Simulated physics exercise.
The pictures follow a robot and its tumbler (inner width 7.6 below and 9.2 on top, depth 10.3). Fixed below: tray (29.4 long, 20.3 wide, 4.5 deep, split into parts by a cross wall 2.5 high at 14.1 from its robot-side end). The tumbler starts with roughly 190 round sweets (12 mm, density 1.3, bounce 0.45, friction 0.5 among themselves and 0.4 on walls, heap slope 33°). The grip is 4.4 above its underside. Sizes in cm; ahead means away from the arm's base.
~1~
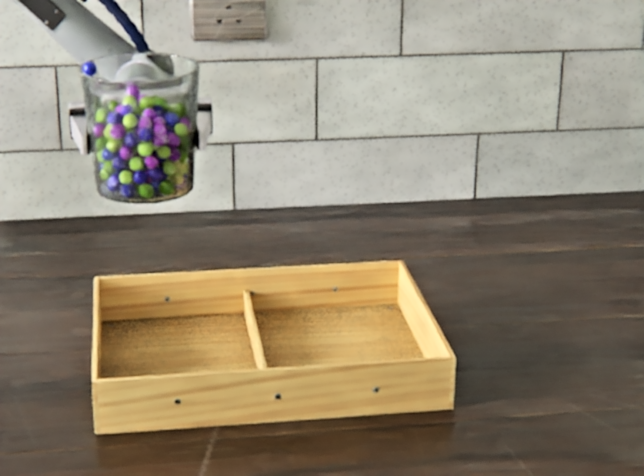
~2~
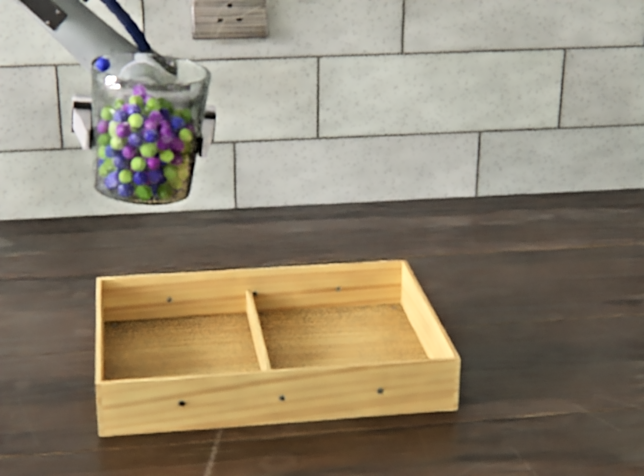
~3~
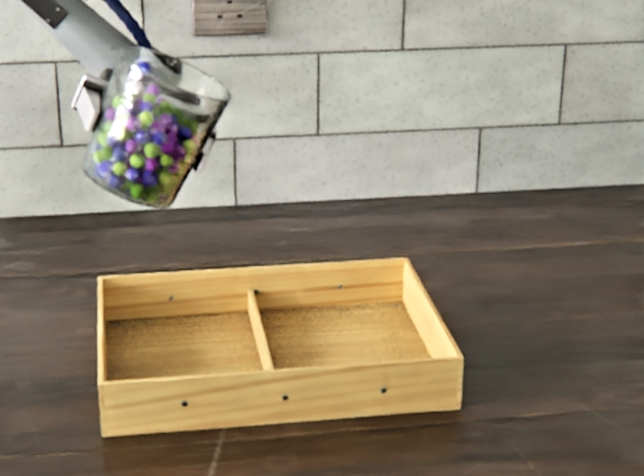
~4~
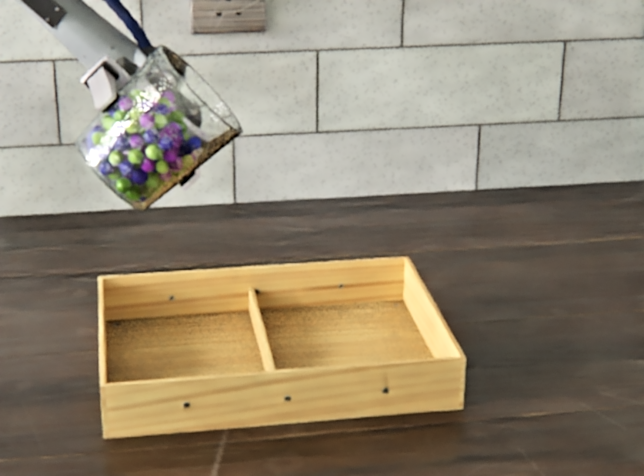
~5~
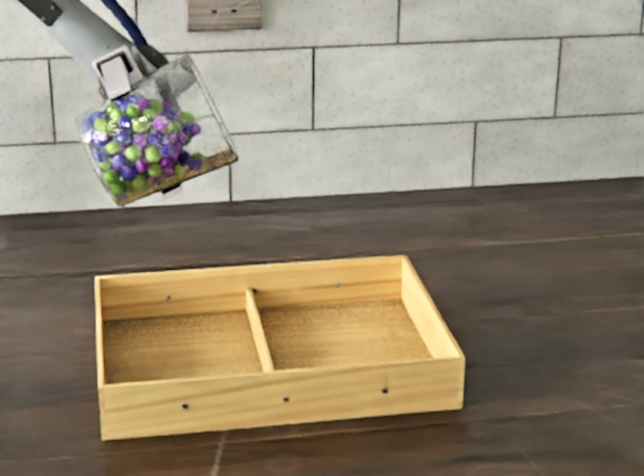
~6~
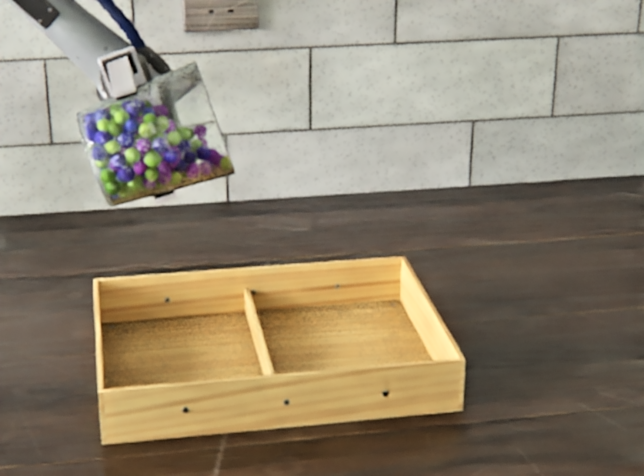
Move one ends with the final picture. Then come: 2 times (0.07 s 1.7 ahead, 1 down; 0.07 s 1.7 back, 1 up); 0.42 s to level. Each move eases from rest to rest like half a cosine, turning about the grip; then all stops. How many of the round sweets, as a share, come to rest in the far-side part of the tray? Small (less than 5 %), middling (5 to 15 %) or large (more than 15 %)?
Answer: Middling; 5 to 15 % of the round sweets finish in the far-side part of the tray.
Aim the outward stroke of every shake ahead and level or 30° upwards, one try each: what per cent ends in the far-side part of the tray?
About 25 and 30 per cent.
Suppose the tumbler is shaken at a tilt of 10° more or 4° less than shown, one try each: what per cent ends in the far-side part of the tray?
About 25 and 5 per cent.
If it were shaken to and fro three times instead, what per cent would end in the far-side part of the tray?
Then about 10 per cent.
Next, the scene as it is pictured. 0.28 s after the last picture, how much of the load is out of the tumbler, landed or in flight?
Some 5 per cent.
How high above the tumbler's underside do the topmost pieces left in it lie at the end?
About 8.5 cm.
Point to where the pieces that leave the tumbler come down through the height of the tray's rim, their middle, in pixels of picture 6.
Around (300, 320).
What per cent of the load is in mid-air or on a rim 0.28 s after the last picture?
About 3 per cent.
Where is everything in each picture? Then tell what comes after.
The first picture shows tumbler middle at (143, 130), level; upper third of the load around (142, 123), from x 90 to 185, top at y 70; 192 in the tumbler.
The second picture shows tumbler middle at (147, 131), tilted 7° forward; upper third of the load around (144, 124), from x 105 to 190, top at y 65.
The third picture shows tumbler middle at (151, 131), tilted 25° forward; upper third of the load around (144, 124), from x 95 to 190, top at y 70.
The fourth picture shows tumbler middle at (155, 133), tilted 48° forward; upper third of the load around (138, 122), from x 90 to 195, top at y 100.
The fifth picture shows tumbler middle at (154, 135), tilted 66° forward; upper third of the load around (133, 121), from x 90 to 195, top at y 100.
The sixth picture shows tumbler middle at (153, 139), tilted 73° forward; upper third of the load around (131, 127), from x 90 to 225, top at y 105; 192 in the tumbler.
Then, 0.28 s after the last picture, tilted 73° forward, highest piece 23 above the table; 186 in the tumbler, 1 in the far-side part, 5 in flight or on a rim.
Then, 0.56 s after the last picture, tilted 18° forward, highest piece 26 above the table; 172 in the tumbler, 19 in the far-side part, 1 in the robot-side part.
Then, 0.90 s after the last picture, level, highest piece 26 above the table; 172 in the tumbler, 19 in the far-side part, 1 in the robot-side part.
Then, 1.95 s after the last picture, level, highest piece 26 above the table; 172 in the tumbler, 19 in the far-side part, 1 in the robot-side part.
Final count, 172 in the tumbler, 19 in the far-side part, 1 in the robot-side part. That is 10 % in the far-side part of the tray.
